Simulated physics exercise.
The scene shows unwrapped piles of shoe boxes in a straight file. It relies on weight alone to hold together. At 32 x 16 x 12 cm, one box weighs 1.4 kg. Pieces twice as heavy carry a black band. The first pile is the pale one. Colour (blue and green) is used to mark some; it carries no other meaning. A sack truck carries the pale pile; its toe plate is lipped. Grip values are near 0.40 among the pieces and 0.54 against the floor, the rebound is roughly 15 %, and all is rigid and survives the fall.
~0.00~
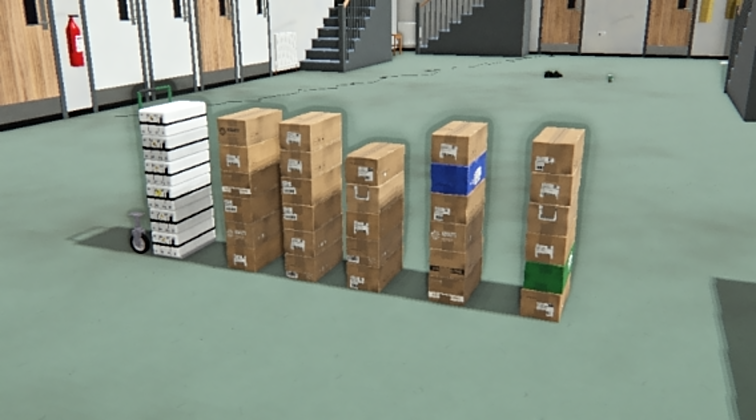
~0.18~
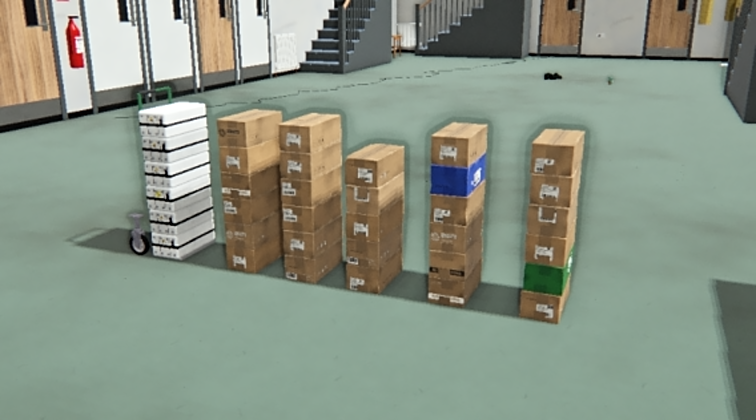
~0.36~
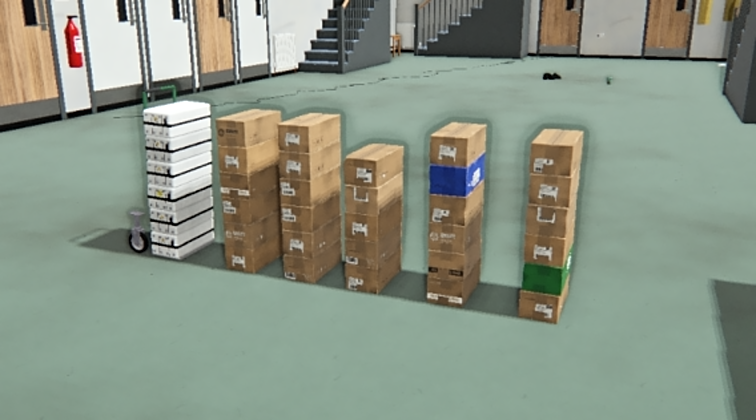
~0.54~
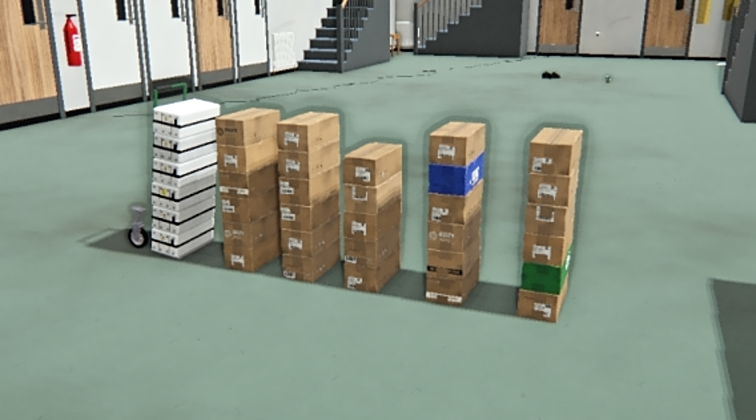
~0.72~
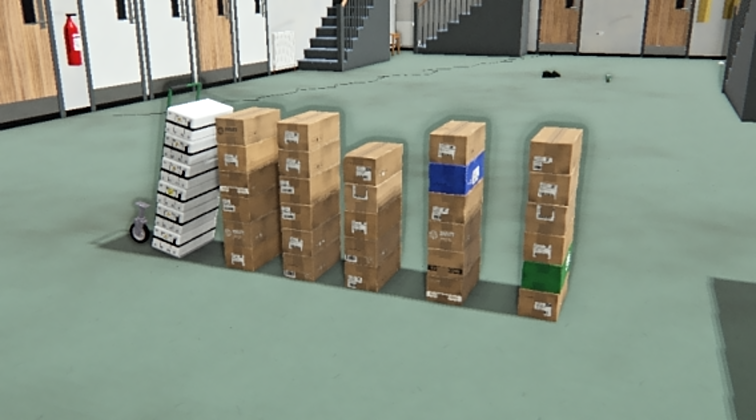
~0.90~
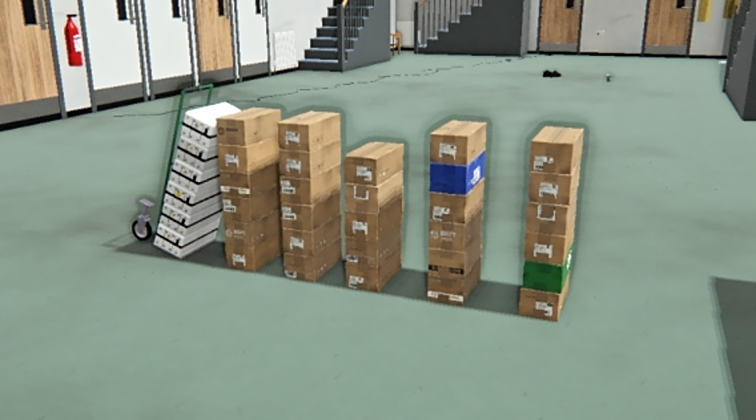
A white stack of boxes on a hand truck tilting gradually right toward five still brown box stacks on a green floor.
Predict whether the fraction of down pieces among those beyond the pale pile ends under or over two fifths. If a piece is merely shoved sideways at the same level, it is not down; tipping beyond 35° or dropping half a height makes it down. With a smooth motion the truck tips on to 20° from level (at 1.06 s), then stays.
Over.
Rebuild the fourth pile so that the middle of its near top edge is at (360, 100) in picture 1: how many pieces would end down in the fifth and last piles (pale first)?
Result: Fifth pile 5, last pile 5.
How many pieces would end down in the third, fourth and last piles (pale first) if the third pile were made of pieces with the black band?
Down by pile: Third 6, fourth 4, last 5.
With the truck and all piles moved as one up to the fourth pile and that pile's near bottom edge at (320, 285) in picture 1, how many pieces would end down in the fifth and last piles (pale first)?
Then fifth pile 5 and last pile 5.
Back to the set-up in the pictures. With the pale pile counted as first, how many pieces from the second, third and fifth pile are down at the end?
Pile by pile: Second 4, third 5, fifth 6.
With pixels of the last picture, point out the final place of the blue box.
Check around (682, 270) in the last image.
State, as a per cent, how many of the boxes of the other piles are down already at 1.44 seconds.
0 %.
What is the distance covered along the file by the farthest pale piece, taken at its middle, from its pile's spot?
About 75 cm along the file.
By 1.44 s, 6 of the pale pile down; none of the 29 other boxes down, 12 disturbed.
By 1.96 s, 6 of the pale pile down; 8 of the 29 other boxes down; blue box tilted 7°.
By 2.66 s, 6 of the pale pile down; 26 of the 29 other boxes down; green box tilted 50°, 58 mm lower; blue box tilted 36°, 23 cm lower.
When it is over (3.9 s), 6 of the pale pile down; 26 of the 29 other boxes down; green box on its side; blue box on its side. That is 90 per cent. In pixels of the last frame, middles, green box near (625, 298), blue box near (682, 270).
